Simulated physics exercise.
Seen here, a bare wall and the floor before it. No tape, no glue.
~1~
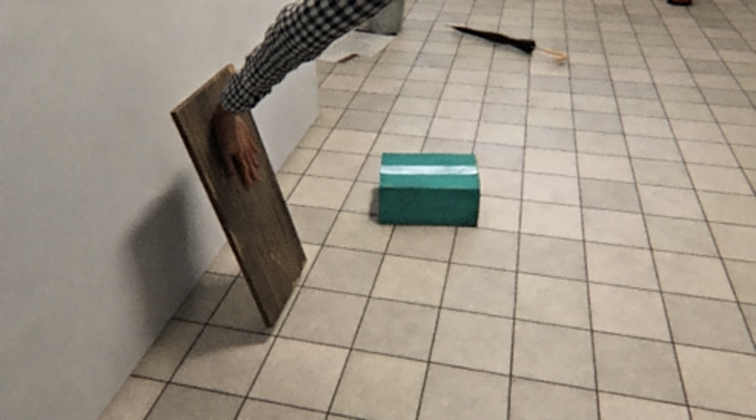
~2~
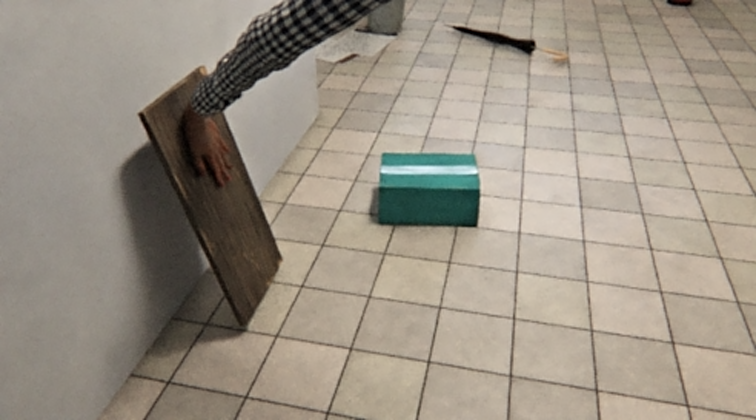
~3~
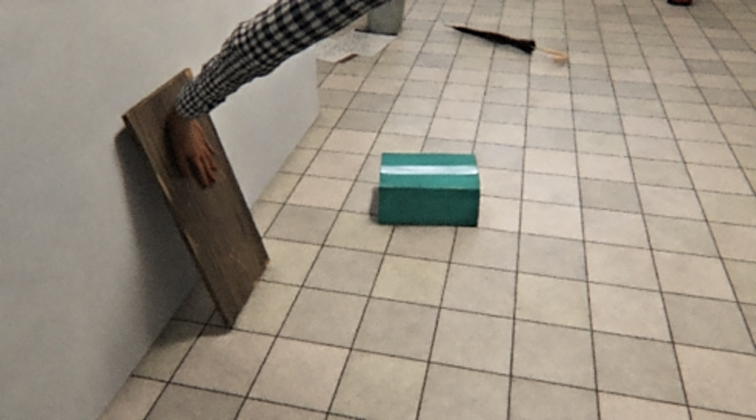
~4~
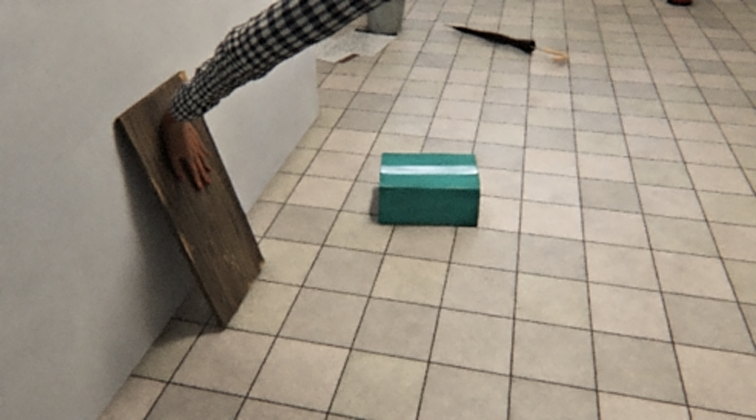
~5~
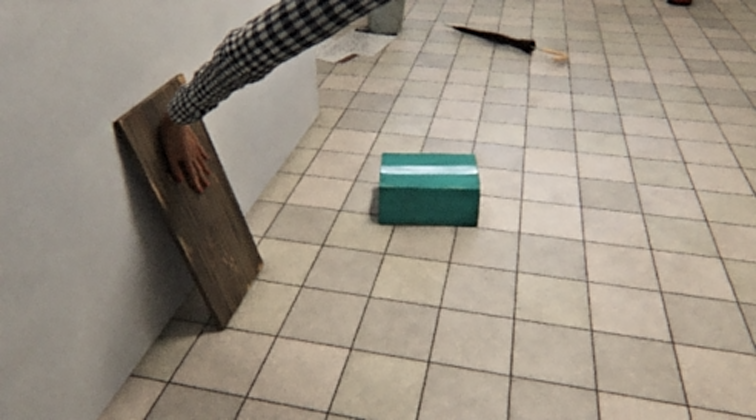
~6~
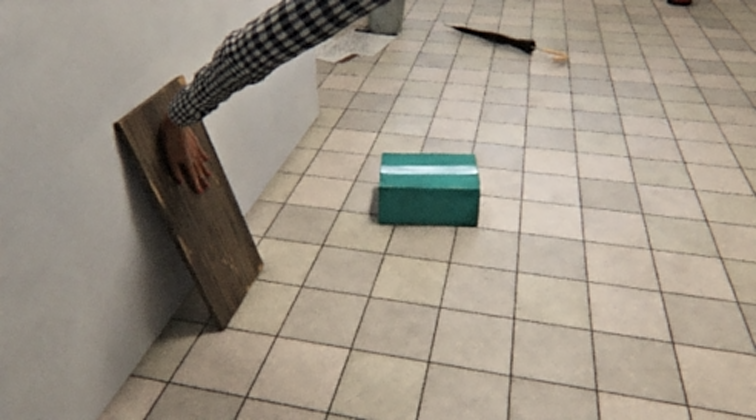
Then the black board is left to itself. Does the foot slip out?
Here the board remains leaning.
Then, 0.20 s later than the last frame, all is still.
Then, 0.50 s later than the last frame, black board resting near (201, 206).
When it is over, both as before. End places, in pixels of the last picture, black board near (201, 206). The board stays up.
